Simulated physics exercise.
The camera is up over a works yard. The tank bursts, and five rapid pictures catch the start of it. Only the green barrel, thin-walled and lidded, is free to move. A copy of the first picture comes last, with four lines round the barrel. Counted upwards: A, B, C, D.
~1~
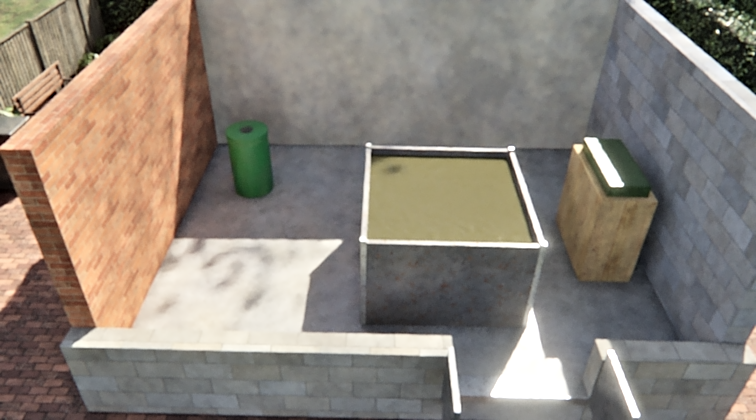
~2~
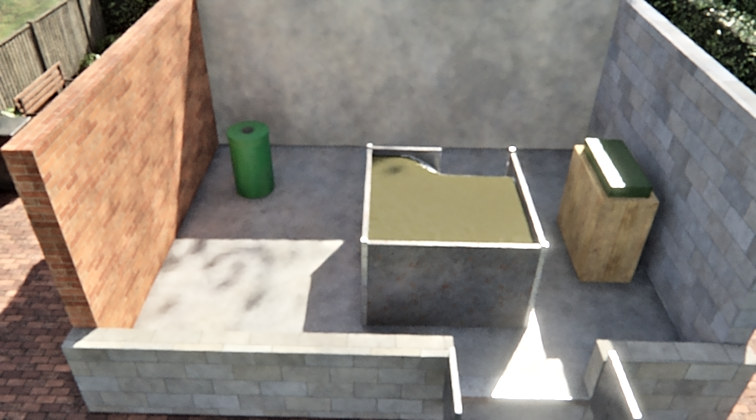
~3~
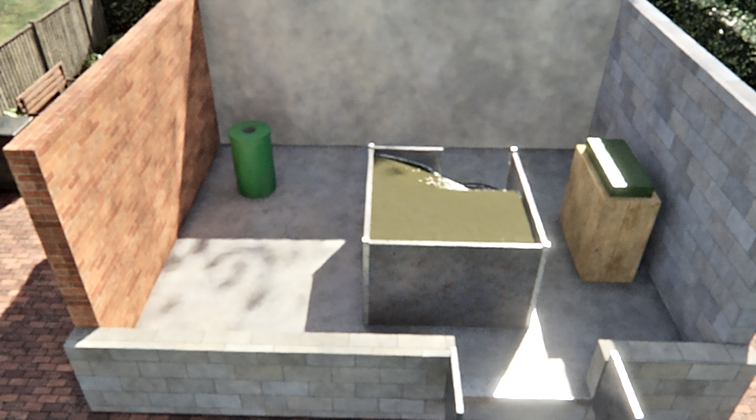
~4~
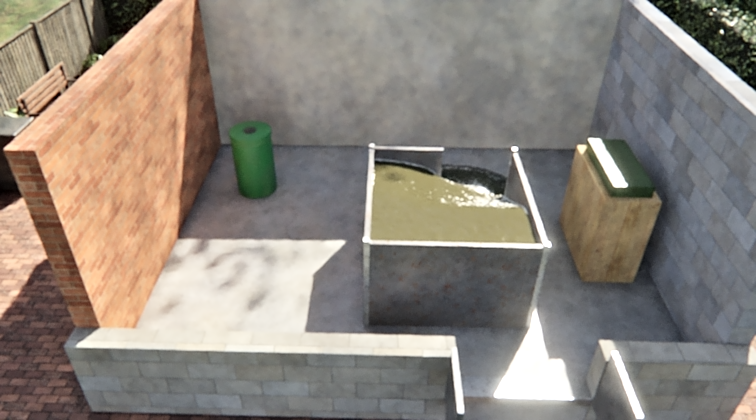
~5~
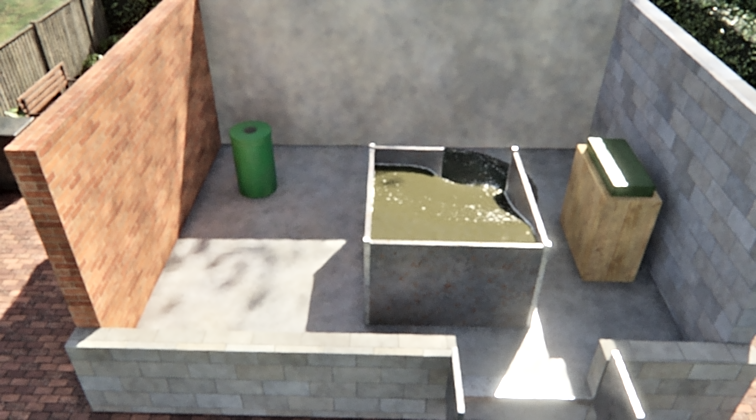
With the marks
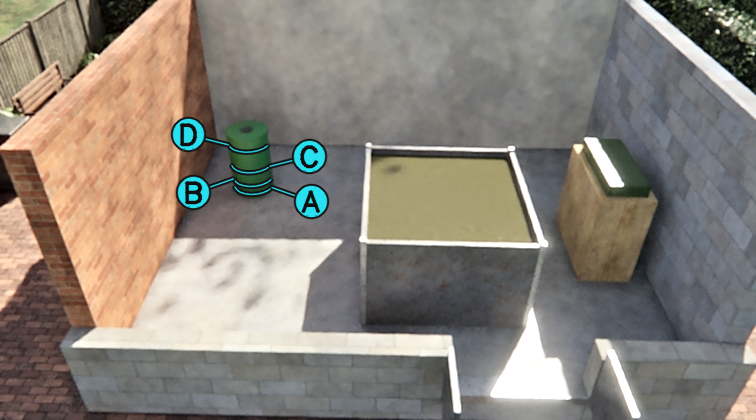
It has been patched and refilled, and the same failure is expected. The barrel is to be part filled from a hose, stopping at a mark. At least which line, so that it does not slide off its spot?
Line C just does it.
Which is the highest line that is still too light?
Here it is line B.
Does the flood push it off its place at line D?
No.
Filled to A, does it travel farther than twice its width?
Yes, it does.
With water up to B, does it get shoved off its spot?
Yes, that goes wrong.
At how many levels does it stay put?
Two.
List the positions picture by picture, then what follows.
Lid of the green barrel at (248, 130); tank full, its middle at (445, 197); open gate at (523, 341).
Water covers 2 % of the ground, mostly out of sight from here.
Water covers 5 % of the ground, mostly out of sight from here.
Water covers 9 % of the ground, mostly out of sight from here.
Lid of the green barrel at (251, 130); water covers 13 % of the ground, mostly out of sight from here.
On the marked copy, A at (250, 194); B at (249, 186); C at (248, 172); D at (245, 152); from the bottom up A, B, C, D.
Choosing A, it is pushed about 5 times its own width away.
Choosing B, it is pushed about twice its own width away.
Choosing C, it does not move.
Choosing D, it does not move.
